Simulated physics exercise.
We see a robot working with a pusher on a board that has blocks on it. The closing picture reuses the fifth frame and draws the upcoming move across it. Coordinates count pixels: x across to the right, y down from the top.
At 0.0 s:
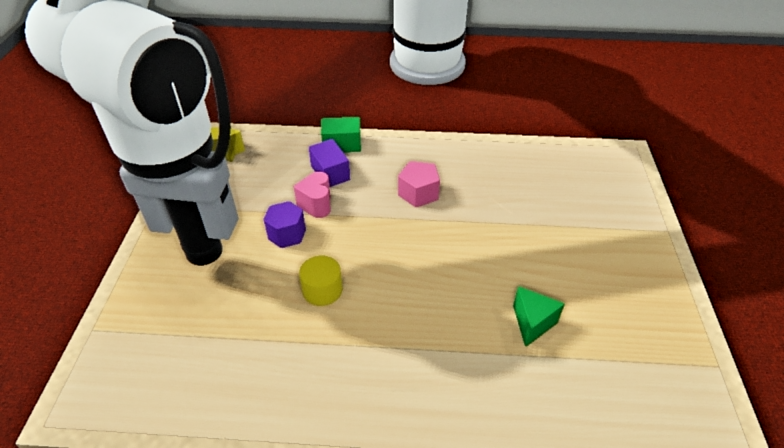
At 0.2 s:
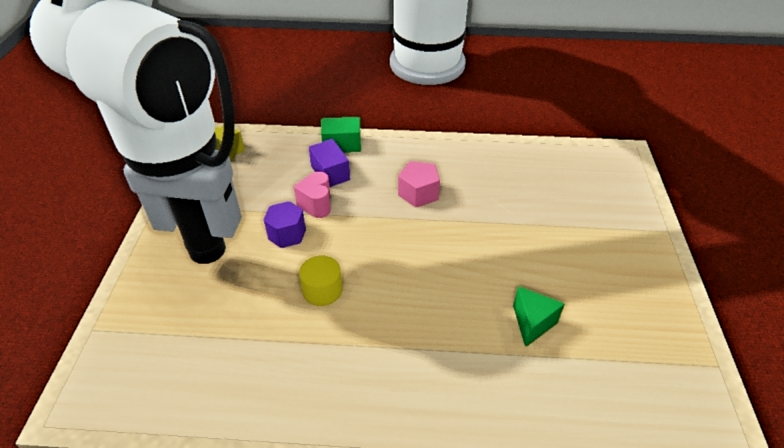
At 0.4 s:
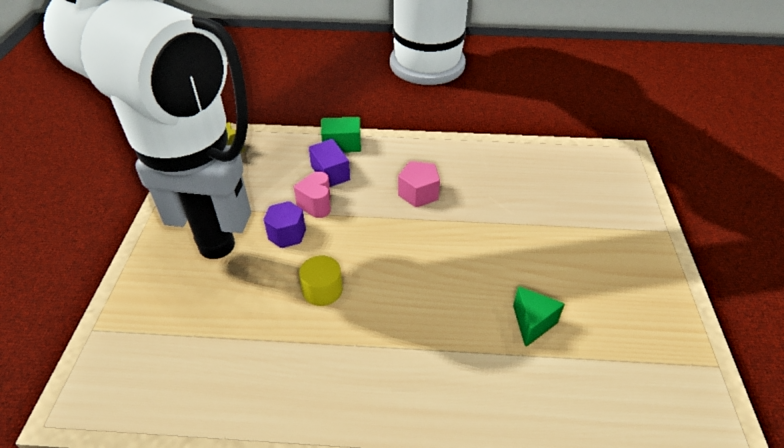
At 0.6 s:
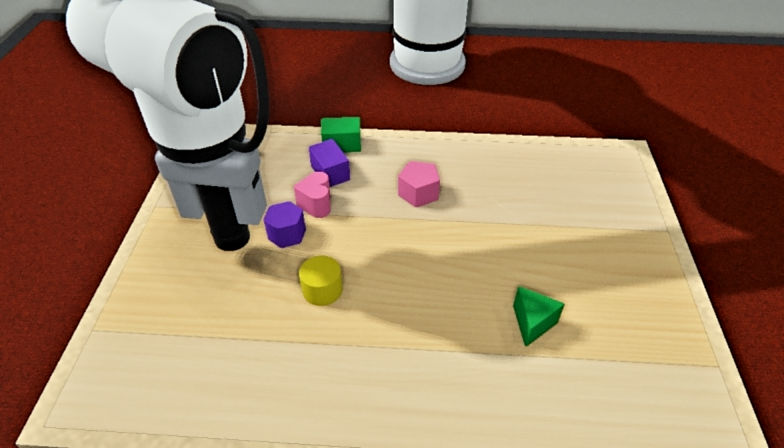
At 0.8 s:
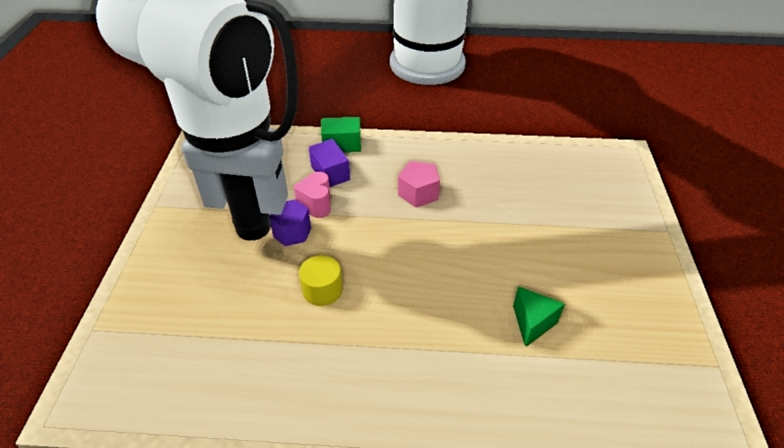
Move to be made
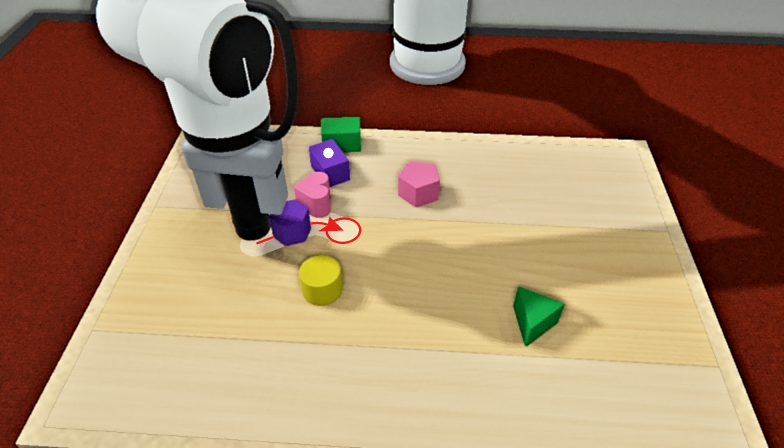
The robot arm slides its pusher right across the board and nudges the purple six-sided block.
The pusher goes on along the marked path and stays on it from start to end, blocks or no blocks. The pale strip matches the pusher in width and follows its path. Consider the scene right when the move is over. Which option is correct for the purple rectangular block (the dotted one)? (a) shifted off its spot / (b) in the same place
The answer is b.
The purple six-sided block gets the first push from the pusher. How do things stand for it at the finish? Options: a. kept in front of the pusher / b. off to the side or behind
a.
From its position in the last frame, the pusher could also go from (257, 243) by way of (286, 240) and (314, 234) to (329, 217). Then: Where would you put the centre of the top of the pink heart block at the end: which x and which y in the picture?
It will likely be found at (327, 175).
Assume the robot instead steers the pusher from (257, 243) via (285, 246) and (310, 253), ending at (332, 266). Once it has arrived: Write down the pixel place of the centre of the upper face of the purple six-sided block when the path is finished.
Around pixel (326, 210).
The drawn path runs from (257, 243) by way of (287, 232) and (316, 223) to (343, 230); the dot is on the purple rectangular block.
On the path given first. One third of the way, pusher at (286, 217); purple six-sided block at (320, 205), turned 20° clockwise; pink heart block at (323, 182), turned 35° anticlockwise.
Two thirds of the way, pusher at (315, 209); purple six-sided block at (349, 203), turned 45° clockwise; pink heart block at (326, 180), turned 45° anticlockwise.
At the end, pusher at (342, 216); purple six-sided block at (377, 206), turned 25° clockwise; pink heart block at (326, 180), turned 45° anticlockwise; purple rectangular block not moved.
